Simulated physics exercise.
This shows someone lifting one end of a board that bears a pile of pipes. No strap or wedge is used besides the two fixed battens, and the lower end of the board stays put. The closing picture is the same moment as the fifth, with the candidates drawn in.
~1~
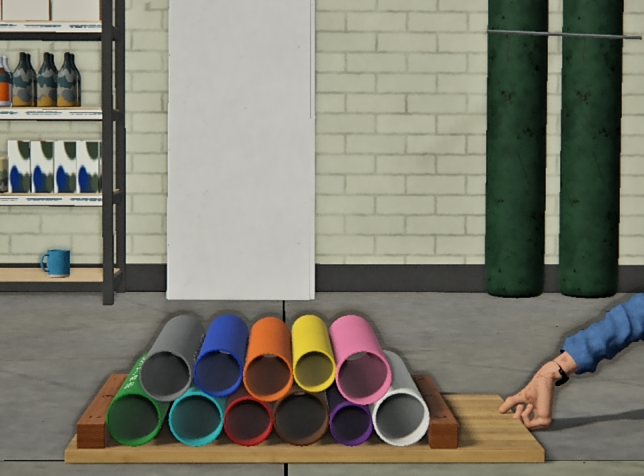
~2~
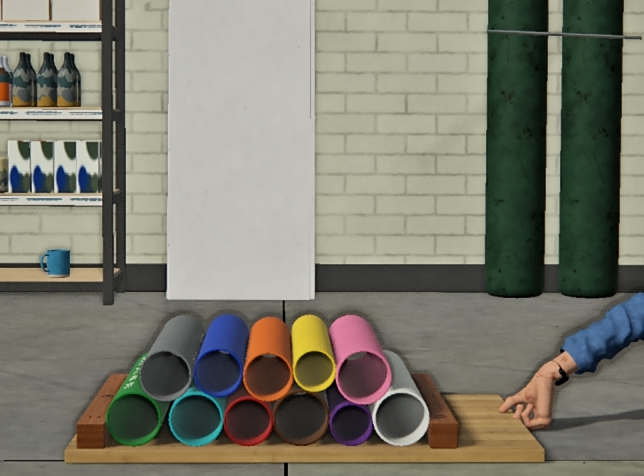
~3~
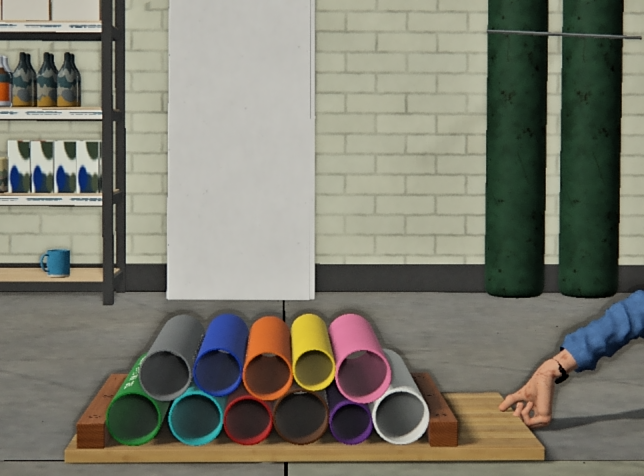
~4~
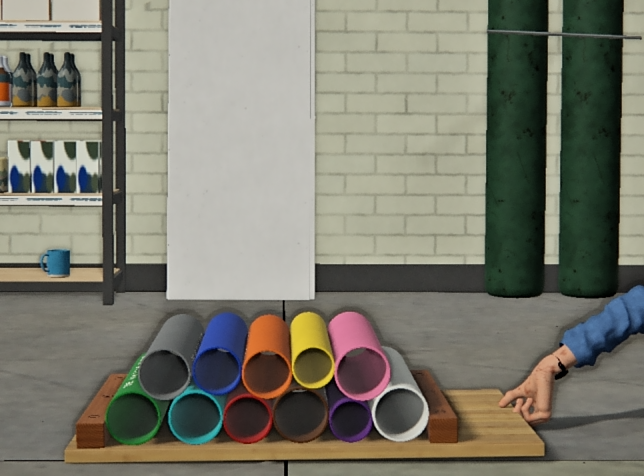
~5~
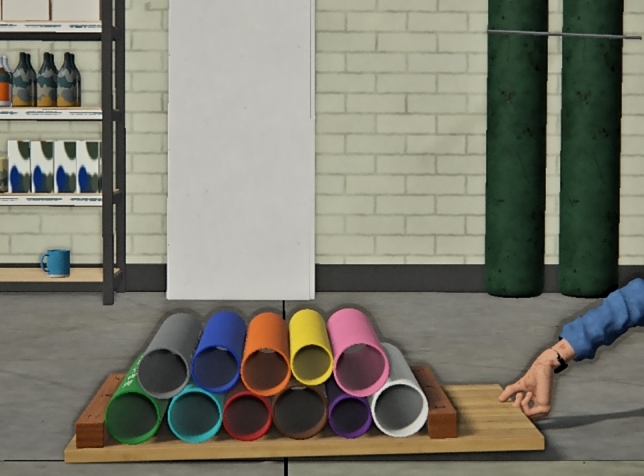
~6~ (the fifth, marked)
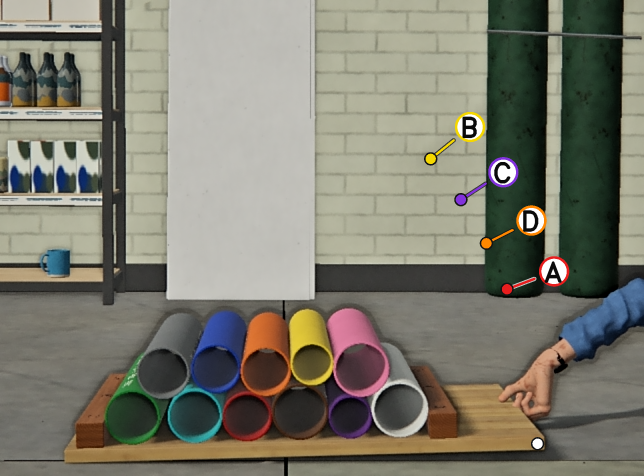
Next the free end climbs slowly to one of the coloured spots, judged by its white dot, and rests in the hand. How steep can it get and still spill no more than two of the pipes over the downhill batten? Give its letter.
It can be raised to A.
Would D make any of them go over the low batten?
Yes, at D.
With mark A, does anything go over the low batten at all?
No.
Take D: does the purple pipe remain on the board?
Yes.
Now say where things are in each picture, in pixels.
The first frame shows pink pipe (364, 377); yellow pipe (315, 370); orange pipe (268, 376).
The second frame shows orange pipe (268, 376); blue pipe (219, 372).
The third frame shows board (303, 413); purple pipe (351, 423); white pipe (401, 416); grey pipe (166, 375).
The fourth frame shows board (303, 411); green pipe (133, 418); turquoise pipe (196, 418).
The fifth frame shows board (303, 408); green pipe (133, 417); turquoise pipe (195, 416).
On the marked copy, A at (507, 289); B at (431, 159); C at (461, 200); D at (486, 243); the white dot at (537, 444).
With A. Early on, board at 15°.
Further on, board at 21°.
At the end, board at 21°, none over the low batten.
As for the rest, B five over the low batten; C five over the low batten; D four over the low batten (grey, yellow, orange, blue).
